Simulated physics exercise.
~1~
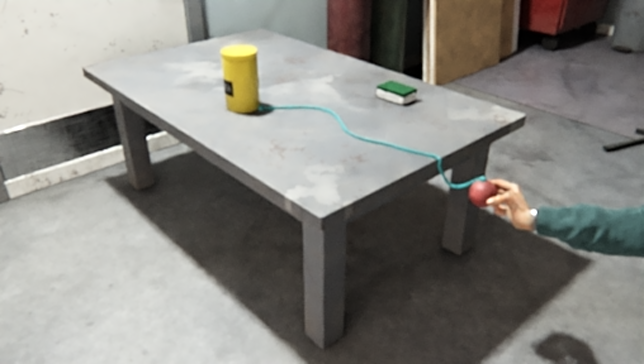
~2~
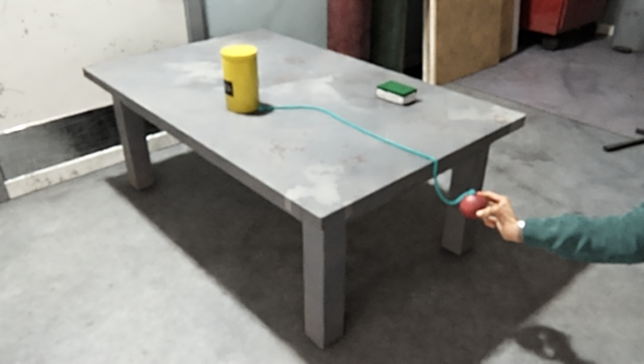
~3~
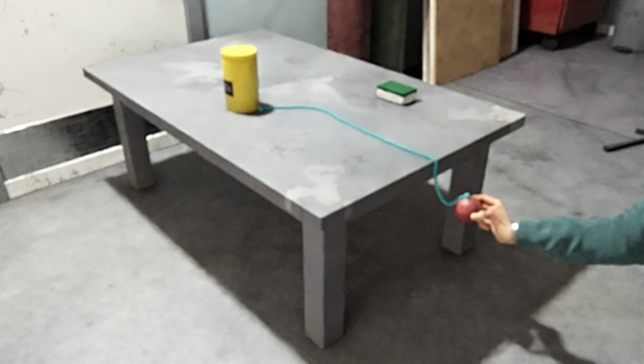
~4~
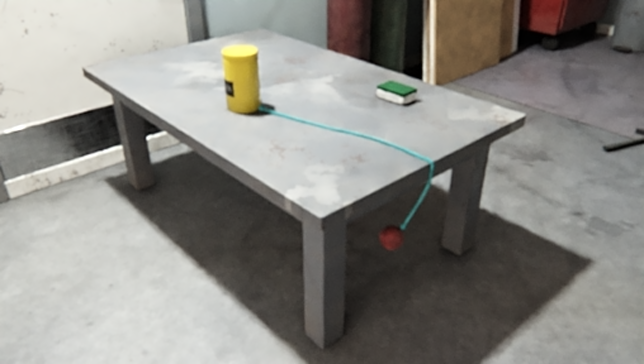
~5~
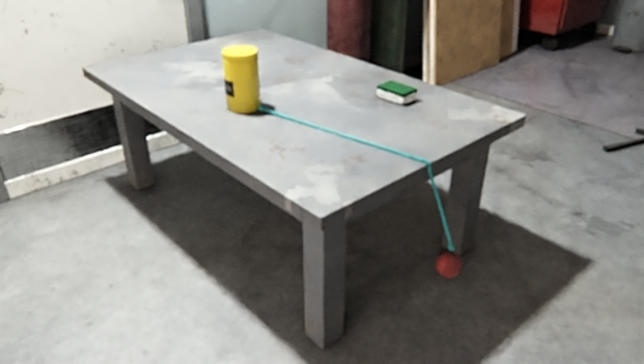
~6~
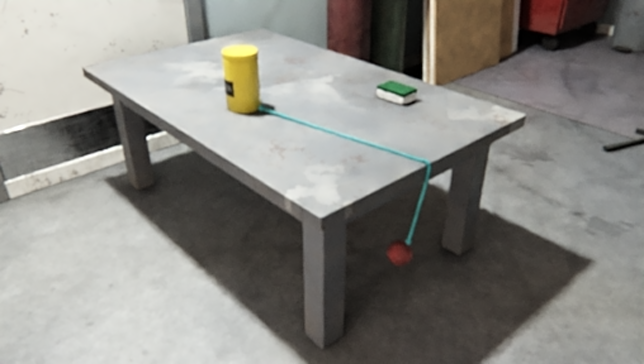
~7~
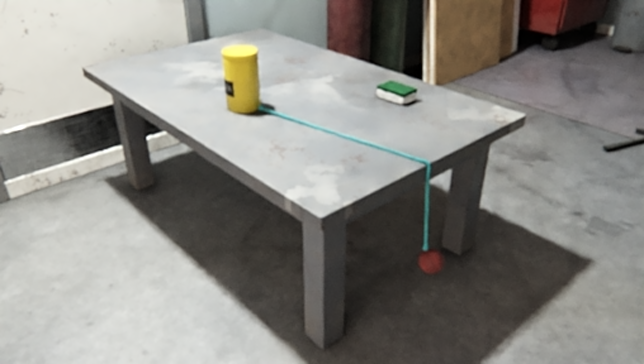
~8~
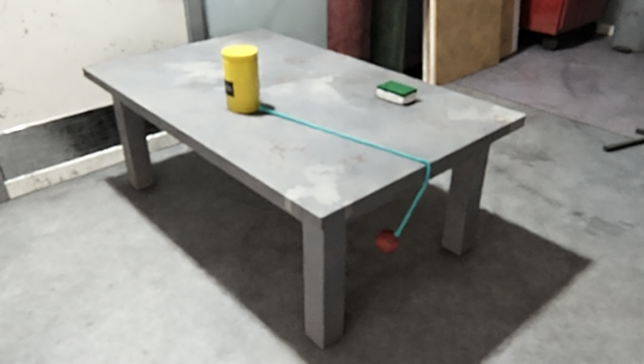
In a room with a bare concrete floor, a grey table is seen from above at an angle by a still camera. A yellow canister stands toward the back of the tabletop, with a green and white sponge to its right. A teal shoelace runs from the canister over the near right edge to a red ball held by a hand. The hand lowers the ball slightly, lets go and withdraws. The ball swings left beneath the edge, then right and back again as the shoelace pulls straight. It ends hanging off the floor, while canister and sponge stay put.
